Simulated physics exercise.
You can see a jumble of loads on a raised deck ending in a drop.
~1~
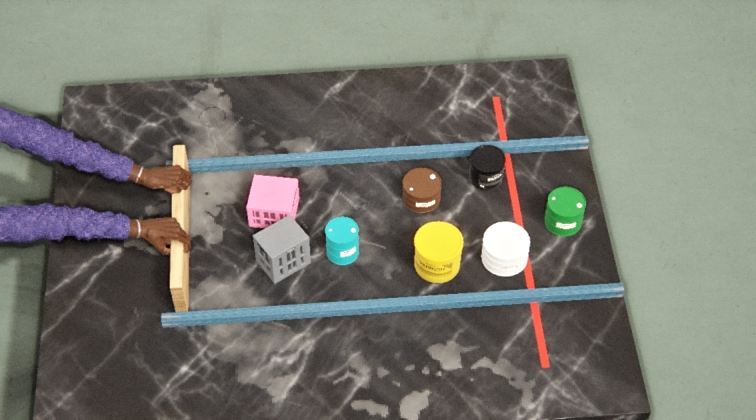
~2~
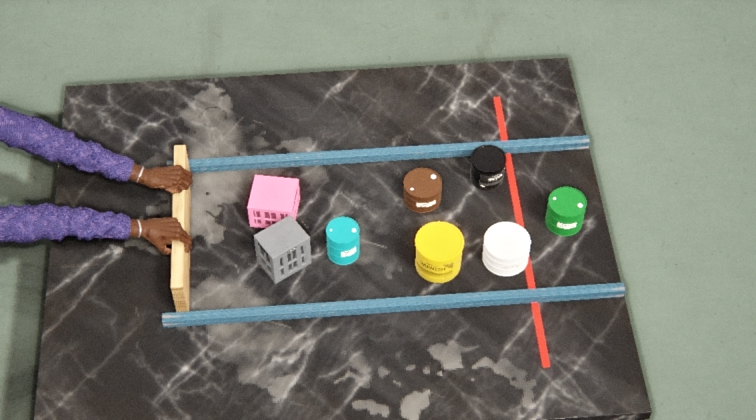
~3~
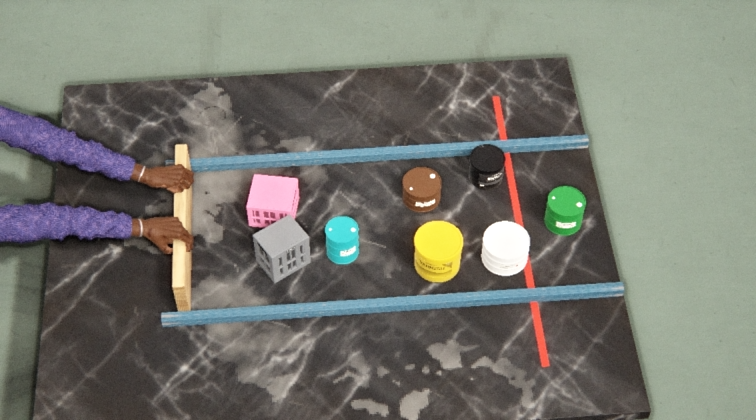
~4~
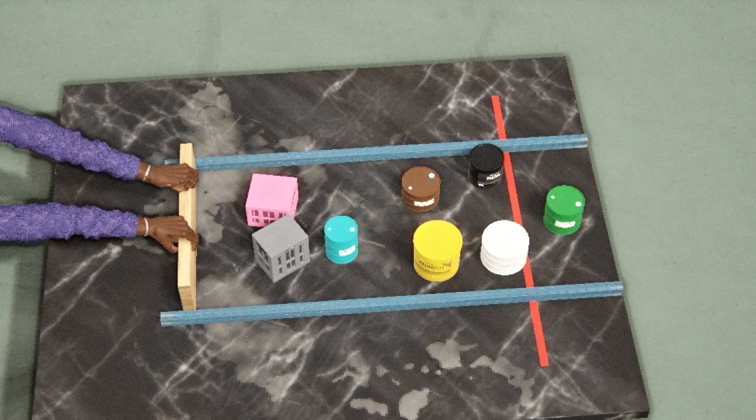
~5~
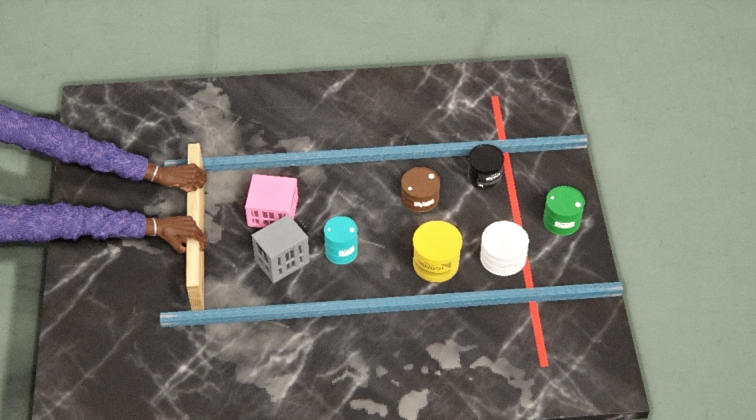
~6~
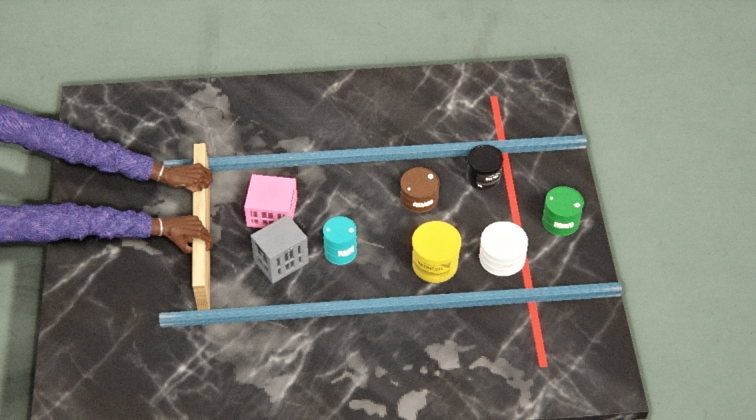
A wooden plank held upright by two hands in purple sleeves stays nearly still at first, then slides slightly right between two blue rails. The pink and grey blocks and the turquoise, brown, yellow, black, white and green containers stay in place, with the green one beyond the red tape.
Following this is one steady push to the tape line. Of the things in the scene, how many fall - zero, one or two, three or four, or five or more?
Of those, one or two fall.
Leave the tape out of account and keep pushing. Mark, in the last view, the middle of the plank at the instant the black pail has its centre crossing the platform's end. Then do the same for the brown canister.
I'd put it close to (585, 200), and close to (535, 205) for the other one.
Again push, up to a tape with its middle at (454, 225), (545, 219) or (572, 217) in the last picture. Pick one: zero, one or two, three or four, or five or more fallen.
First none at all, then three to four, then either three or four.
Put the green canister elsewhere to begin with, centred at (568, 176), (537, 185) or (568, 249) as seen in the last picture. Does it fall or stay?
Place by place, it drops off; comes down; drops off.
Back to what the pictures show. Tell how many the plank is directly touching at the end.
That makes 4.
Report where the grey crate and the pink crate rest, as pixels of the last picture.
They end up close to (546, 241) and (534, 185).
A little later, none off yet; green canister at rest near (563, 211); white canister at rest near (503, 249); black pail at rest near (485, 168).
Next, none off yet; green canister at rest near (566, 208); white canister shifted about its own width near (574, 243); black pail shifted about its own width near (517, 157).
When it is over, the number that fall off is one or two; down, white canister.
